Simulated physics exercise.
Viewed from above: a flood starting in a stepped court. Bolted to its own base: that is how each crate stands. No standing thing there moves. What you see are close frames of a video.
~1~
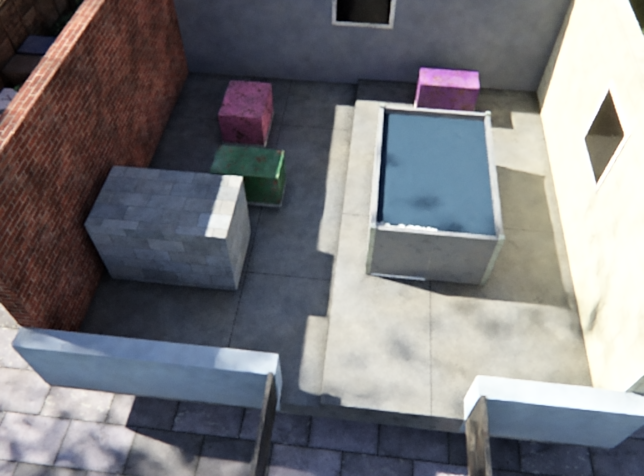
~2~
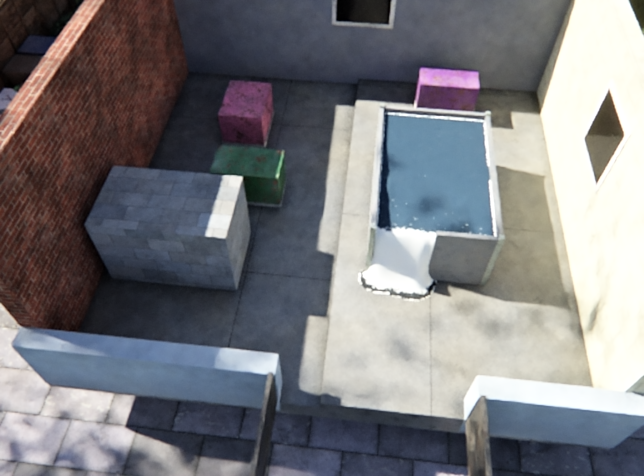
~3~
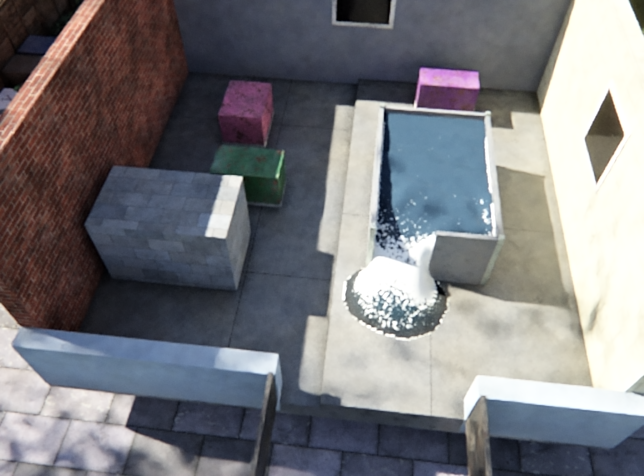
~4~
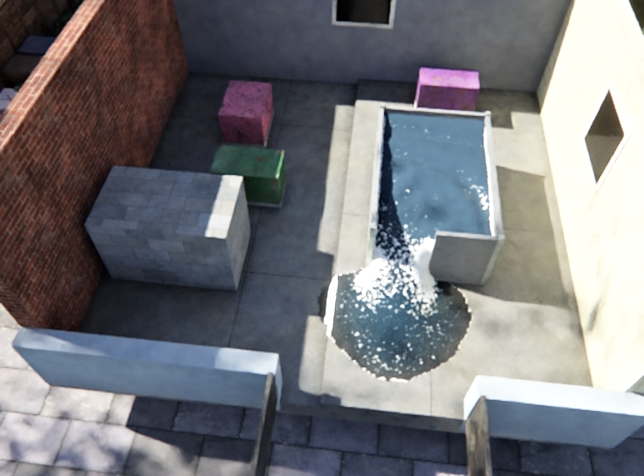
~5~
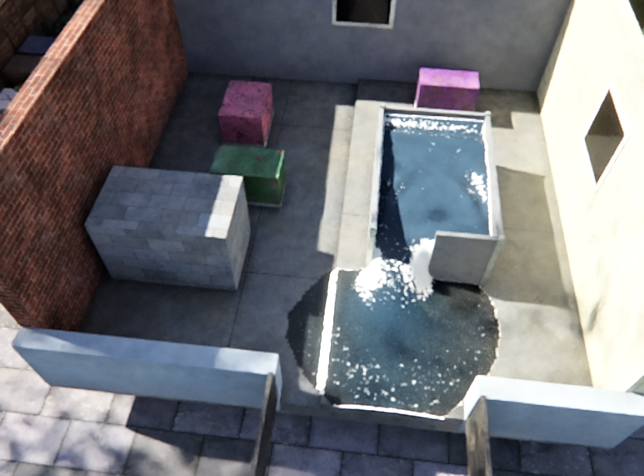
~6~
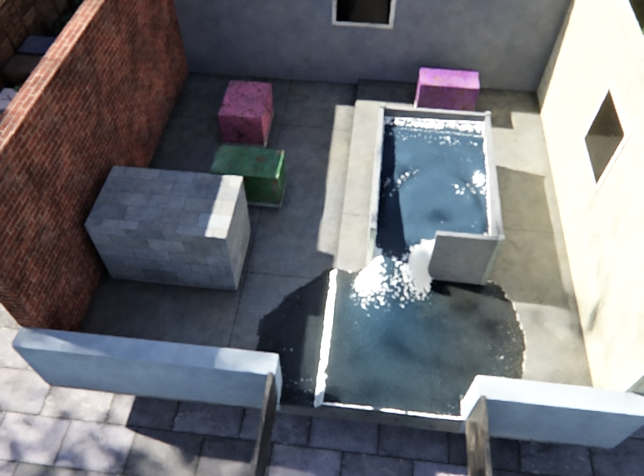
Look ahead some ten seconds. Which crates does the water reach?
The green crate will not even get damp. The pink crate will not even get damp. The purple crate will not even get damp.
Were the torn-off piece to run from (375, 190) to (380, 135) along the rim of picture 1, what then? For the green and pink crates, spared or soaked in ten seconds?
In my view the green crate gets reached, and the pink crate gets reached.
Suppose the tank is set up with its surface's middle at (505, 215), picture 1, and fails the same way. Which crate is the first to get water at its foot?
My pick is the one in purple.
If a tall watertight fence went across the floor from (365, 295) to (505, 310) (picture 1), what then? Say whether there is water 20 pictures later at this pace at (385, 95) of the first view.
My call: Spared.
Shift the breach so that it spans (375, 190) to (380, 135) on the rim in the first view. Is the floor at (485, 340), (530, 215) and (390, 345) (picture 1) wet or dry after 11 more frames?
Those three places would be still unsoaked, still unsoaked and still unsoaked, in that order.
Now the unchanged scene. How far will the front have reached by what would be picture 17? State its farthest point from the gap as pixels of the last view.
Close to (68, 359), I think.
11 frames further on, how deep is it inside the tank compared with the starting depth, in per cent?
Around 54 percent.
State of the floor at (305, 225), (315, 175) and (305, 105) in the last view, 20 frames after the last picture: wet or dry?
First spared, second spared, third spared.
A moment on, water covers 20 % of the floor; the green crate not reached, the pink crate not reached, the purple crate not reached.
Next, water covers 25 % of the floor; the green crate not reached, the pink crate not reached, the purple crate not reached.
Then, water covers 40 % of the floor; the green crate not reached, the pink crate not reached, the purple crate not reached.
Later, water covers 55 % of the floor; the green crate water round its plinth, the pink crate water round its plinth, the purple crate water round its plinth.
In the end, water covers 70 % of the floor; the green crate stayed above the water, the pink crate stayed above the water, the purple crate stayed above the water.
